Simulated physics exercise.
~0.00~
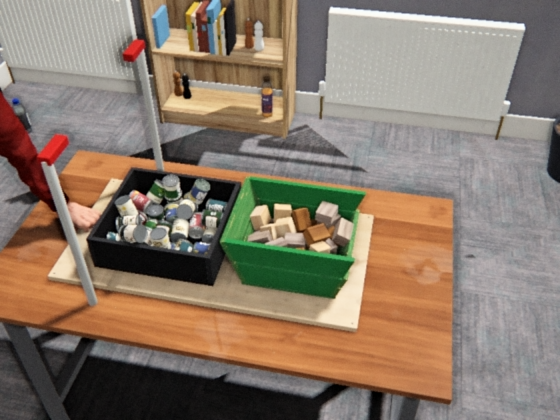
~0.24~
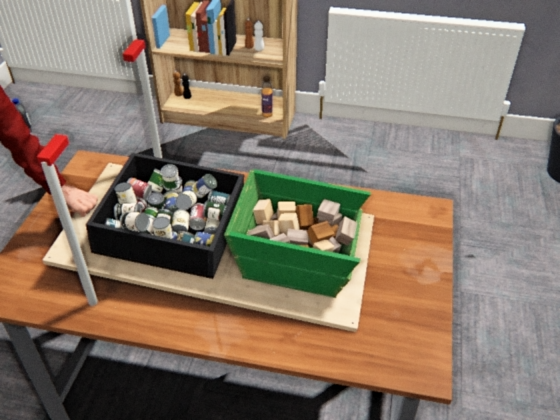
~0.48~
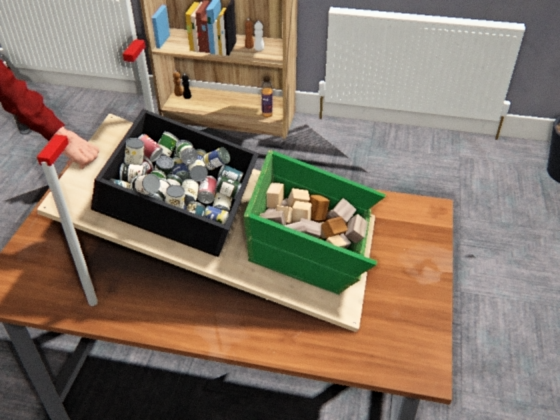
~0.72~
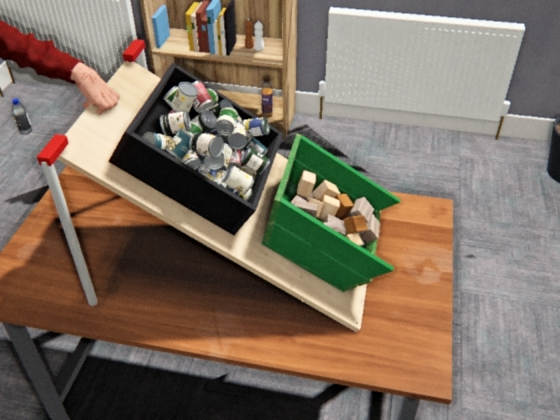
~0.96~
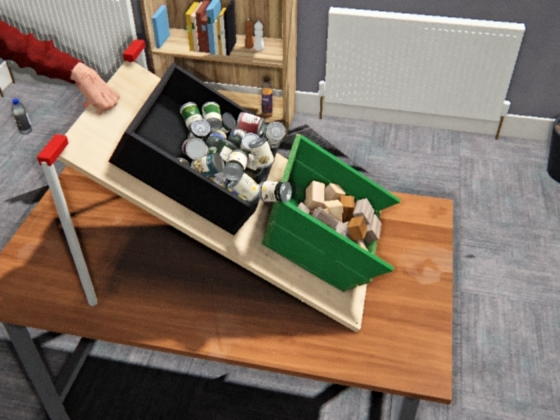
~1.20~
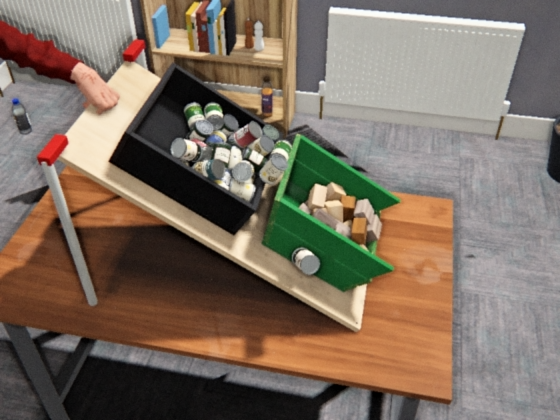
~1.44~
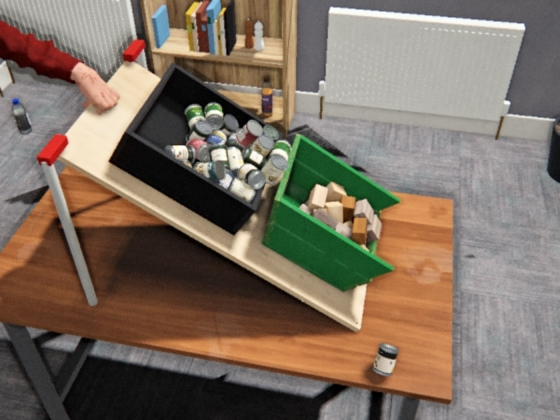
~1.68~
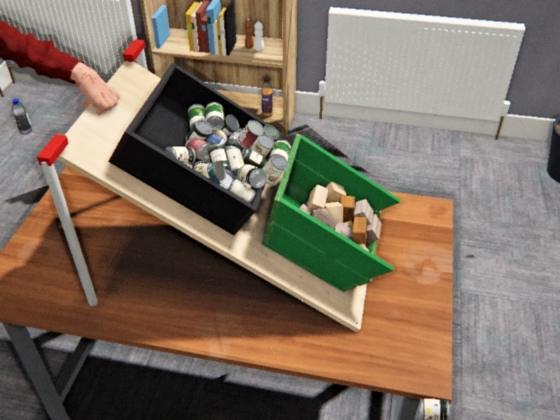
In a grey-carpeted room seen from above, a wooden table stands before a bookcase and white radiators. A pale board on it carries a black tote of small tins on the left and a green tote of wooden blocks on the right, near two red-topped posts. A hand at the left raises that end, tilting the board steeply until it stays still. The tins slide right, and one tumbles out past the green tote, drops onto the table and goes over the near edge. Most tins stay heaped in the black tote, and the blocks remain in the green one.
